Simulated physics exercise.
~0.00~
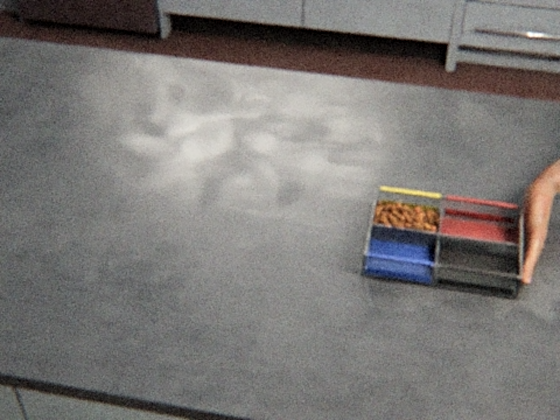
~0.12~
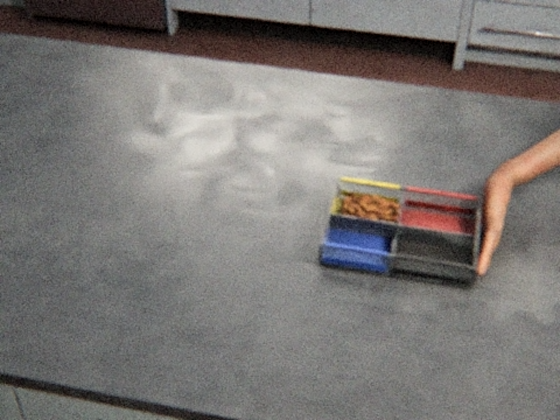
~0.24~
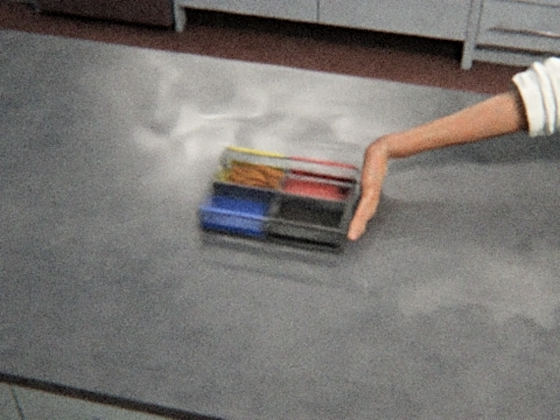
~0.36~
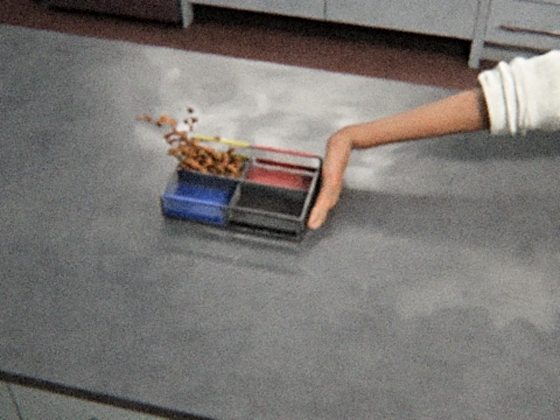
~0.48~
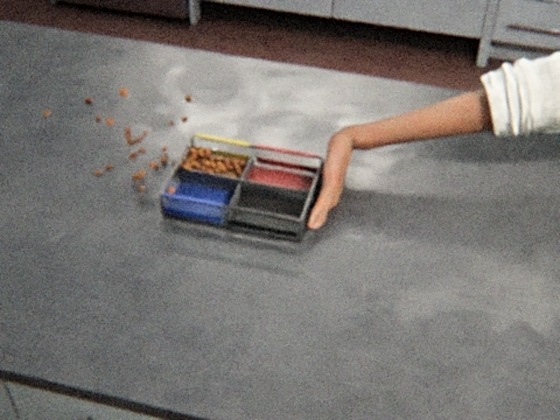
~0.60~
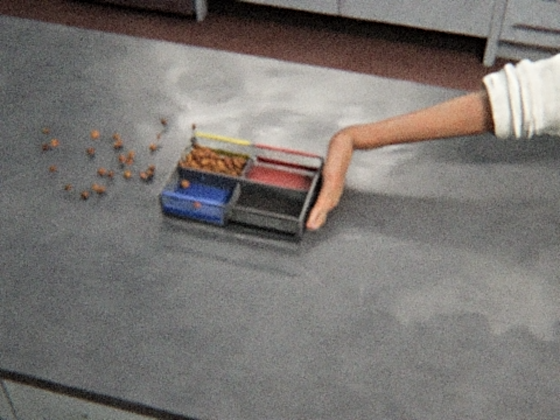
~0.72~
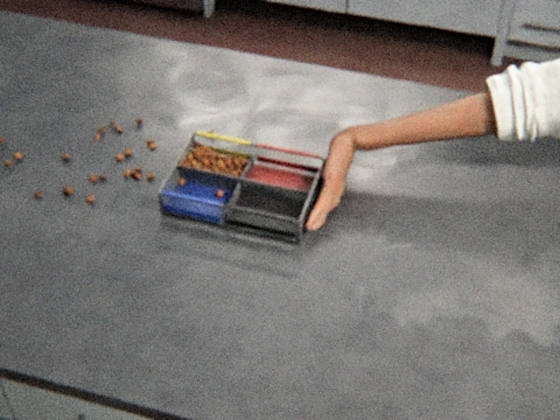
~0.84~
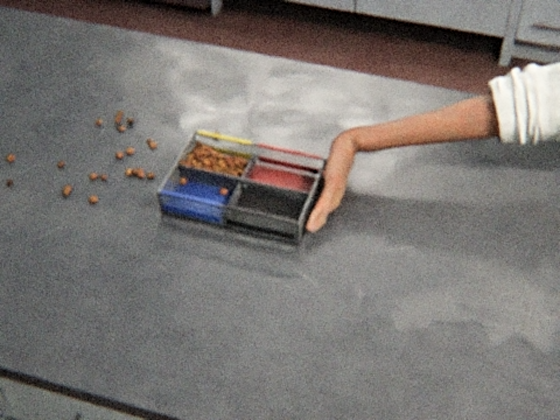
To begin with, a hand at the right end of a divided drawer tray pushes it leftward across a gray countertop. The tray has yellow, red, blue and black sections, and small brown bits of kibble fill the yellow one. It slides quickly to the left, then stops abruptly with the hand still against it. The kibble surges up and over the tray's left side, and some pieces fly out. They land and scatter across the counter to the left. Finally, the tray rests still, most kibble remaining in the yellow section and the strays lying outside.
